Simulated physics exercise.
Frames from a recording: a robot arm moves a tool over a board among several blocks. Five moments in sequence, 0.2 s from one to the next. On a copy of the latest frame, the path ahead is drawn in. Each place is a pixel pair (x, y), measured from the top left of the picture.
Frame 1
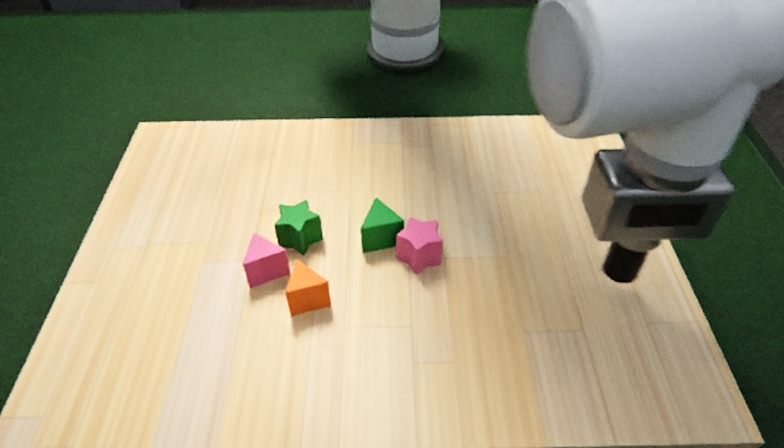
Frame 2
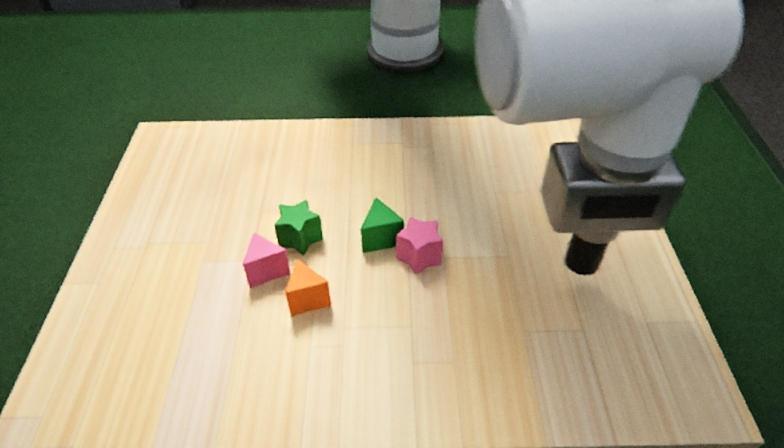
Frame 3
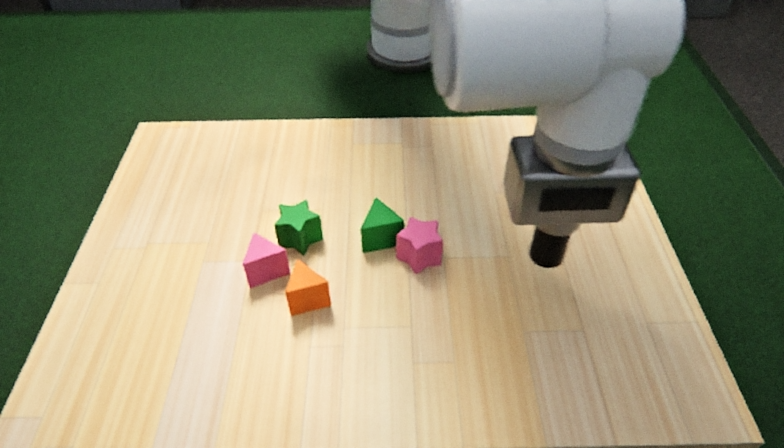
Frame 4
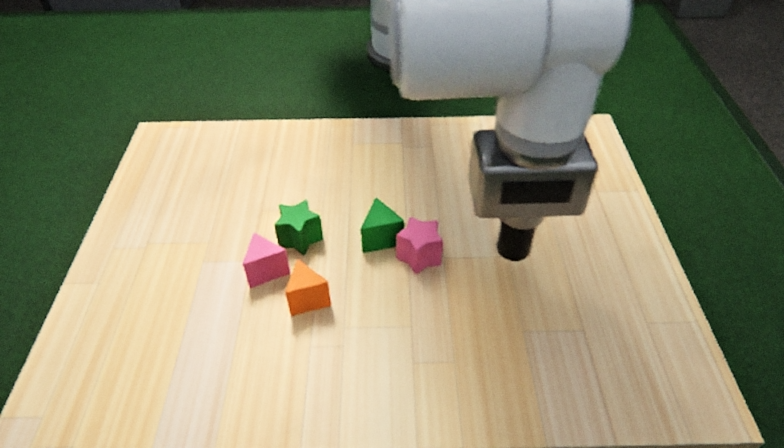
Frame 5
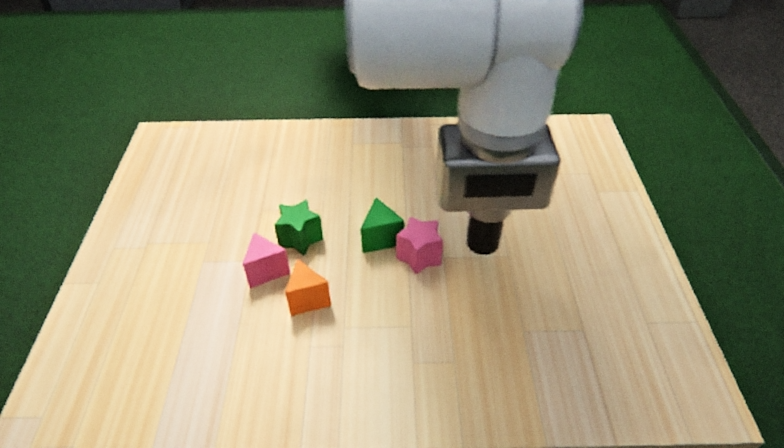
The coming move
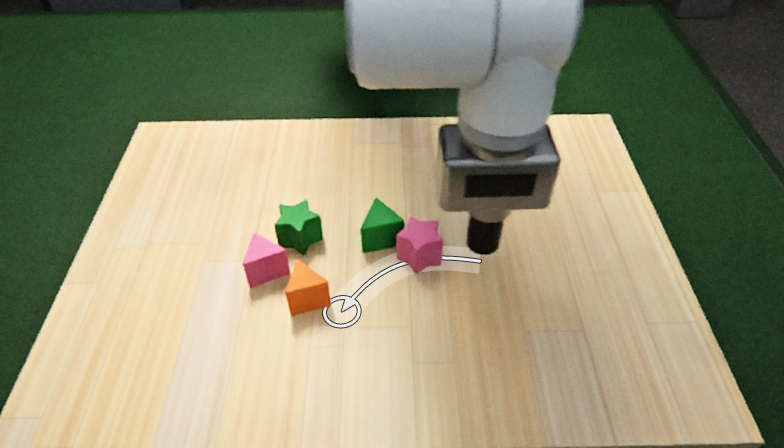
A robot arm moved its dark-tipped tool steadily left across a wooden board, drawing close to the pink star block, while the green star and the pink, orange and green three-sided blocks all stayed still.
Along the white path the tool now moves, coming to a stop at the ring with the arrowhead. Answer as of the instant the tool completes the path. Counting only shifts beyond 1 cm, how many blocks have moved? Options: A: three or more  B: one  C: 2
C
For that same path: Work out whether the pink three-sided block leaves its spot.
It will remain on its spot.
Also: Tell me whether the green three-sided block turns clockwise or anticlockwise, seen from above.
The answer is clockwise.
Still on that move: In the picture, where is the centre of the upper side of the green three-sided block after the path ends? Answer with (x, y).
I predict (341, 207).
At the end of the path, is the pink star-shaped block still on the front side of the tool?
I expect not.
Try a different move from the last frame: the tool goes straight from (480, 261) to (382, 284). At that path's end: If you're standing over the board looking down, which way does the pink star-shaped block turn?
Its spin: Clockwise.
The drawn path runs from (480, 261) by way of (426, 259) and (378, 276) to (342, 312).
On the path given first. One third of the way, tool (425, 241); green three-sided block (362, 211); pink star-shaped block (392, 232), turned 15° clockwise.
Two thirds of the way, tool (376, 259); green three-sided block (341, 207), turned 35° clockwise; pink star-shaped block (349, 236), turned 50° clockwise.
At the end, tool (340, 294); pink three-sided block not moved; orange three-sided block (299, 279), turned 15° clockwise; green three-sided block (341, 207), turned 35° clockwise; pink star-shaped block (347, 237), turned 60° clockwise.
